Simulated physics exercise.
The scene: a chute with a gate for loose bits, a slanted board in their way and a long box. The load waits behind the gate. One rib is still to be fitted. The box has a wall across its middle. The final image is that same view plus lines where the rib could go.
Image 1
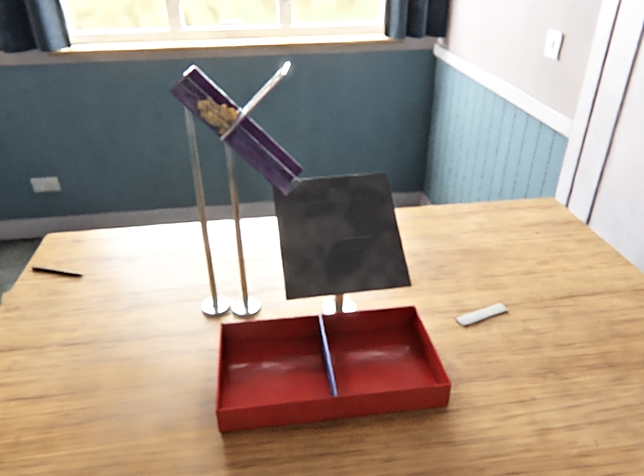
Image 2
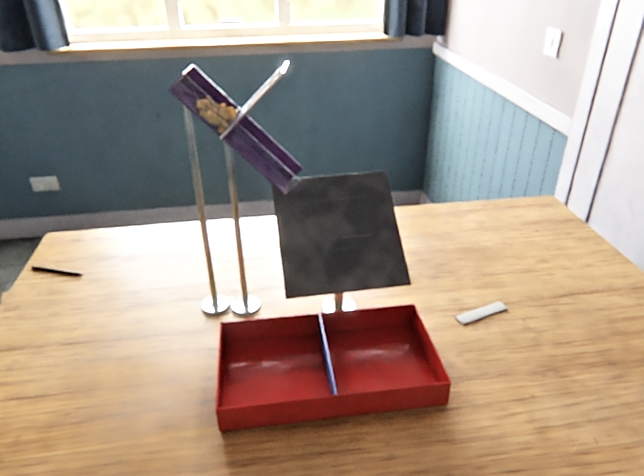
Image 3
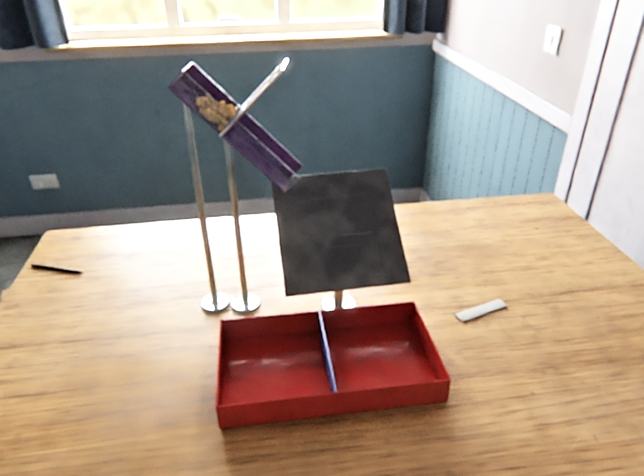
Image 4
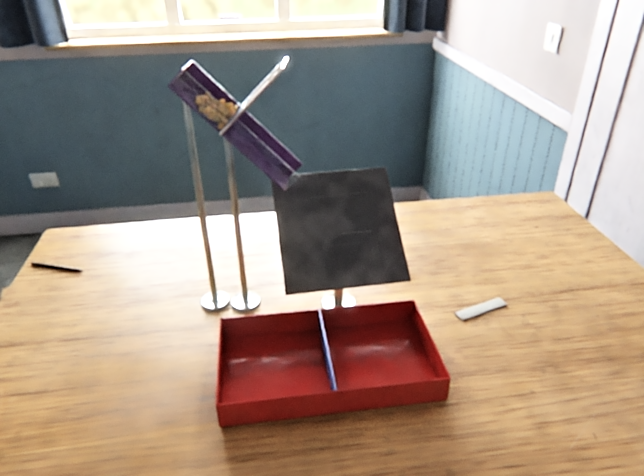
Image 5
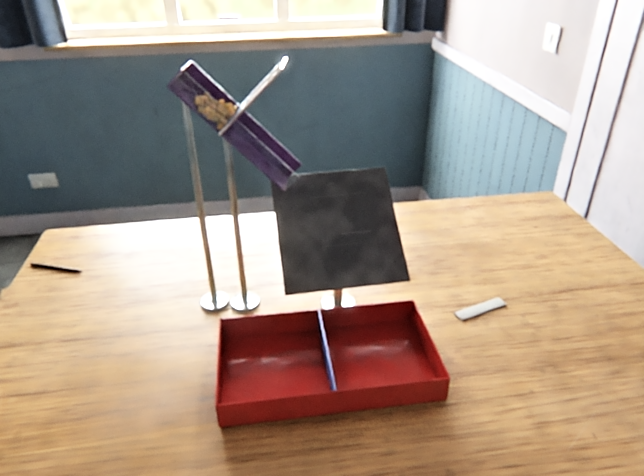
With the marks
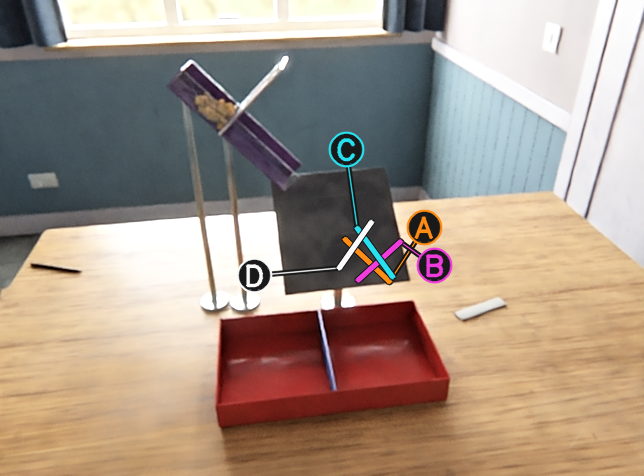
A red open box with a thin blue divider across its middle sits on a light wooden table, seen from slightly above in a room with blue-green walls and a window. Behind it stands a tilted dark board, and to the upper left a purple chute on two slender metal stands slopes down rightward, holding tan chickpeas behind a pale gate. Nothing on the table moves, while the view shifts very slightly.
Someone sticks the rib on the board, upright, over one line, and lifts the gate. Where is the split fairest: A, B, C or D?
D.
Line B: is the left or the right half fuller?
The right half.
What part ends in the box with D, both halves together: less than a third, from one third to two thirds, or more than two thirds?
It is more than two thirds.
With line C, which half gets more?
More lands on the right.
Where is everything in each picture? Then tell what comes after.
Load behind the gate near (222, 118), dried chickpeas; lip of the chute near (288, 189), sloping fairly steeply, in the first frame.
Middle of the board near (339, 231), tilted fairly steeply; middle of its low edge near (350, 292); of its high edge near (330, 175), in the second frame.
Front corners of the box near (216, 406) and (450, 379); front end of its middle wall near (336, 392); gate still shut near (243, 109), in the third frame.
Middle of the load near (220, 113); lip near (287, 184), in the fourth frame.
Middle of the load near (219, 113); lip near (286, 184), in the fifth frame.
On the marked copy, line A from (345, 239) to (389, 281); line B from (400, 241) to (358, 280); line C from (357, 228) to (392, 276); line D from (371, 222) to (339, 268).
Choosing A, of what is caught, none at all in the left half, the whole lot in the right.
Choosing B, of what is caught, a small share in the left half, all but a few in the right.
Choosing C, of what is caught, none at all in the left half, the whole lot in the right.
Choosing D, of what is caught, close to a third in the left half, close to two thirds in the right.
